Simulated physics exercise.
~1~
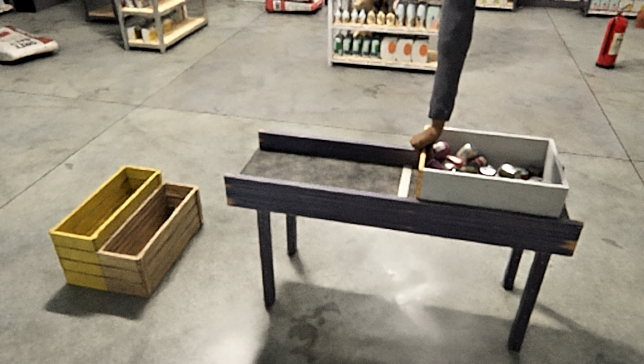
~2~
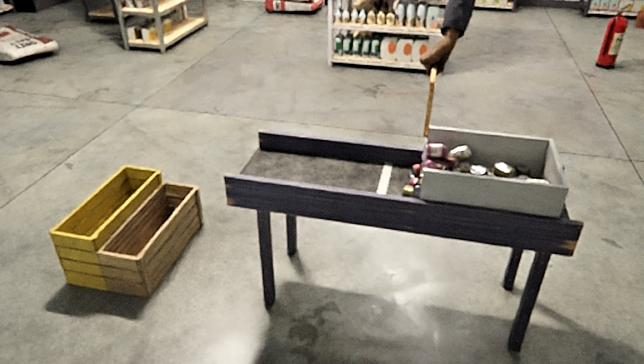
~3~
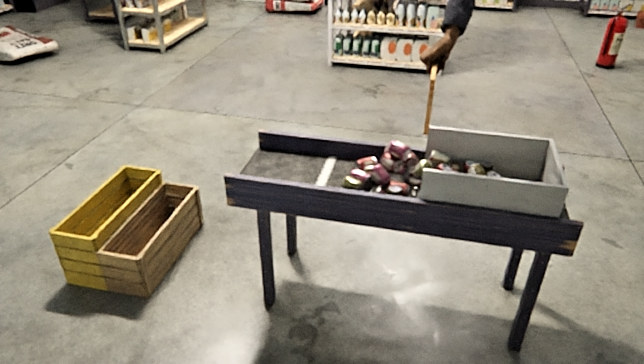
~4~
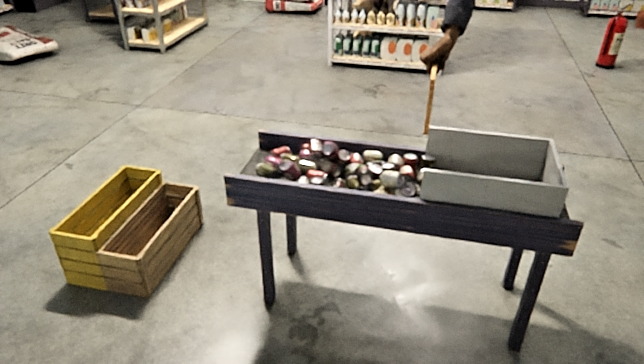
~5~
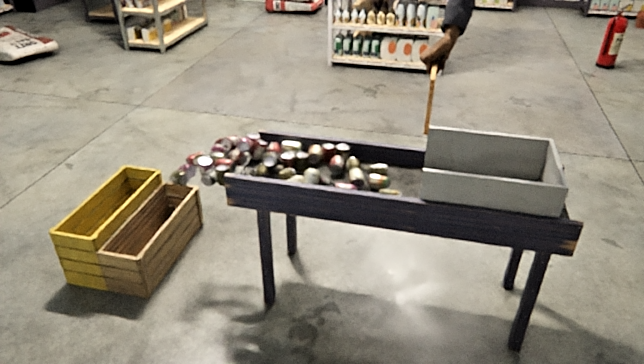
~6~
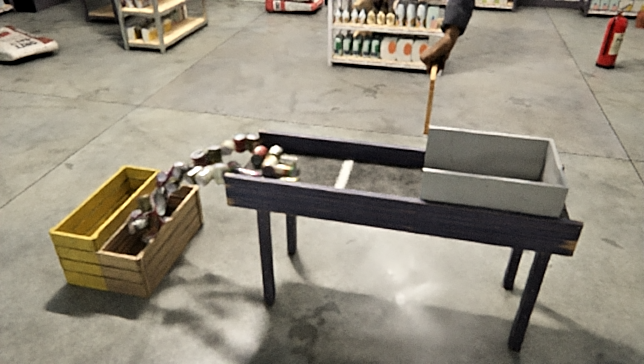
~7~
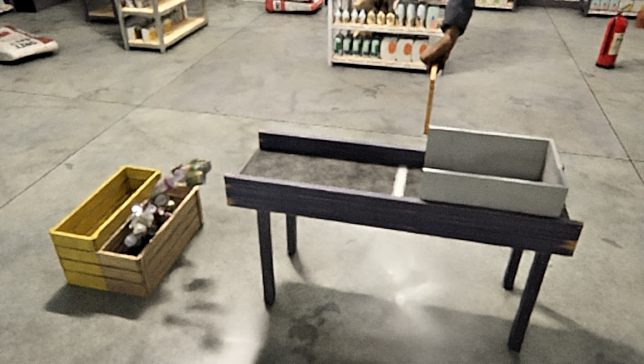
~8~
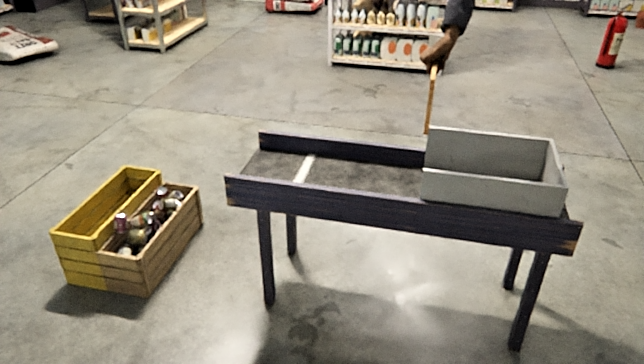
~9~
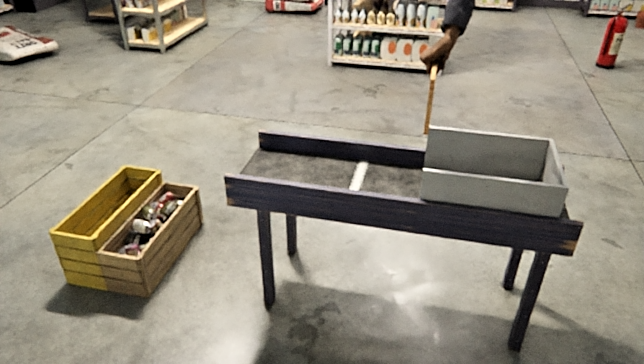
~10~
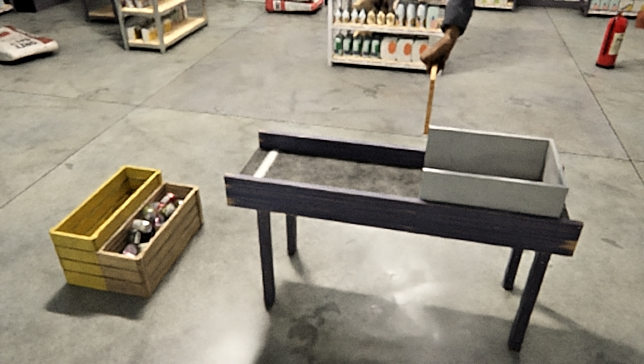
Small cans ride left along a belt from a white pen and drop into a wooden tote.
